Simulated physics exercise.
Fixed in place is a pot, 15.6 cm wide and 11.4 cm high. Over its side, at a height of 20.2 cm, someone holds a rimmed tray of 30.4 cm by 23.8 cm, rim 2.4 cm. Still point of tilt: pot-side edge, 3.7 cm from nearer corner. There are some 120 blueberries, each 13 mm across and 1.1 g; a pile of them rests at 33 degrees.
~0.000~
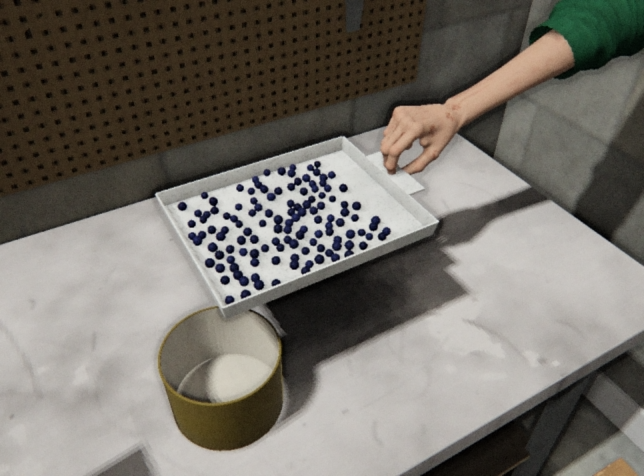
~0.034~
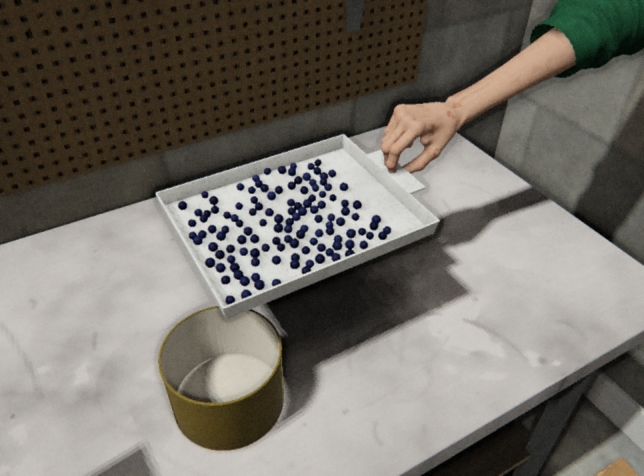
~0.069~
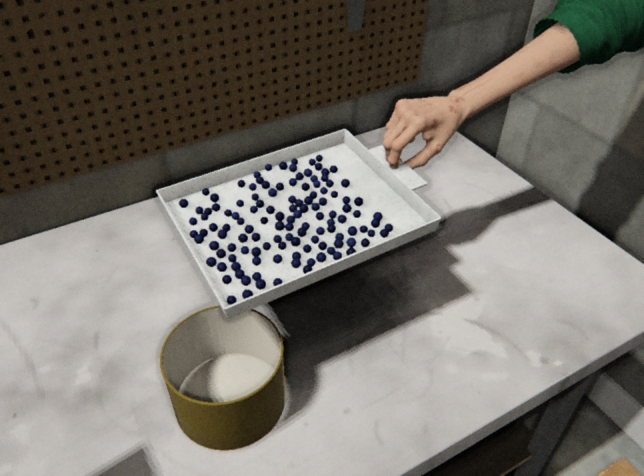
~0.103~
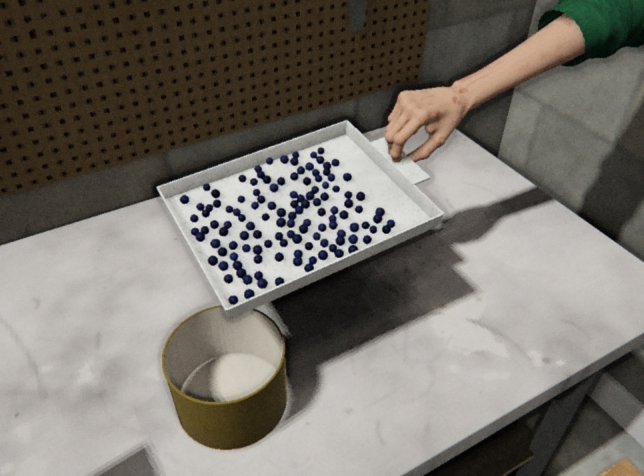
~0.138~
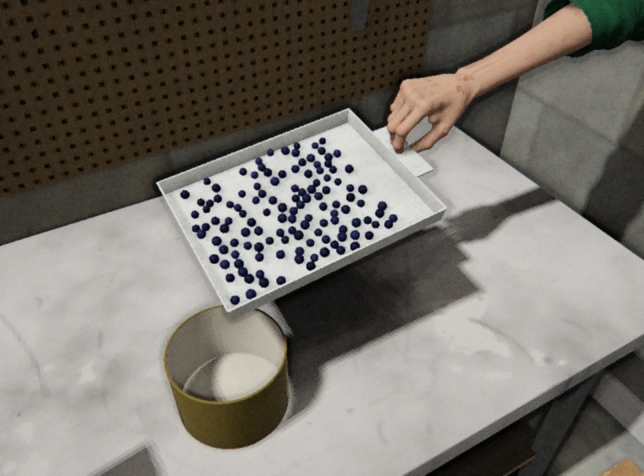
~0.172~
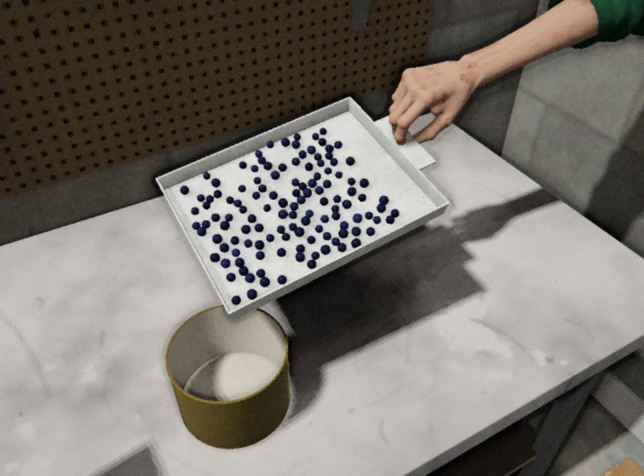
We see a hand holding a white rimmed tray scattered with dark blue berries above a pale countertop, beside a yellowish pot; the hand then raises the tray's right side slightly, tilting it toward the pot while the berries barely shift.
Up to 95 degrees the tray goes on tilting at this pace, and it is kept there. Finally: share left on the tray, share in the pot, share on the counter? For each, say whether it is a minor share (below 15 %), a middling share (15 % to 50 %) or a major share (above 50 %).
I expect this. Tray - a minor share. Pot - a major share. Counter - a middling share.
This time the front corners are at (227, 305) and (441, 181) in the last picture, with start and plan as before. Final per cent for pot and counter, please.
Pot 25 % / counter 75 %.
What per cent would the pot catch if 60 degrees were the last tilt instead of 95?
Result: Close to 10 %.
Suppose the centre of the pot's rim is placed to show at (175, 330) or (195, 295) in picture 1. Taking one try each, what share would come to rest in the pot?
Try one: ~ 0 %; try two: ~ 0 %.
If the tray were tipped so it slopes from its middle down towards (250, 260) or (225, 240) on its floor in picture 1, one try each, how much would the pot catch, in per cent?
That would be close to 60 per cent, then close to 30 per cent.
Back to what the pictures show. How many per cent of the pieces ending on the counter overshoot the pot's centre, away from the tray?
Around 80 per cent, give or take.
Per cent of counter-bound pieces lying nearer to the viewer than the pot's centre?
Share: Roughly 100 %.
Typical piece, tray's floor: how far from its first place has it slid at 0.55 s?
By then it sits near 7 cm from where it began.
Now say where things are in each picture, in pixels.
Tray tilt 0 degrees, front corners at (224, 305) and (435, 221); middle of the pieces at (289, 223); pot at (220, 351), in the first picture.
Tray tilt 1 degrees, front corners at (225, 305) and (436, 220); middle of the pieces at (290, 222), in the second picture.
Tray tilt 2 degrees, front corners at (226, 306) and (437, 217); middle of the pieces at (291, 220), in the third picture.
Tray tilt 5 degrees, front corners at (228, 307) and (440, 213), lowest corner left front; middle of the pieces at (292, 216), in the fourth picture.
Tray tilt 8 degrees, front corners at (229, 308) and (443, 207), lowest corner left front; middle of the pieces at (294, 211), in the fifth picture.
Tray tilt 12 degrees, front corners at (230, 310) and (445, 202), lowest corner left front; middle of the pieces at (294, 206); pot at (227, 350). The tray's pace is about 105 degrees a second, in the sixth picture.
After 0.55 s, tilt 52 degrees; the tray holds 100 %, the pot 0 %.
After 0.80 s, tilt 79 degrees; the tray holds 90 %, the pot 0 %.
After 1.16 s, tilt 95 degrees; the tray holds 25 %, the pot 15 %.
By 2.5 s all is still; tray 0 %, pot 60 %, counter 40 %.
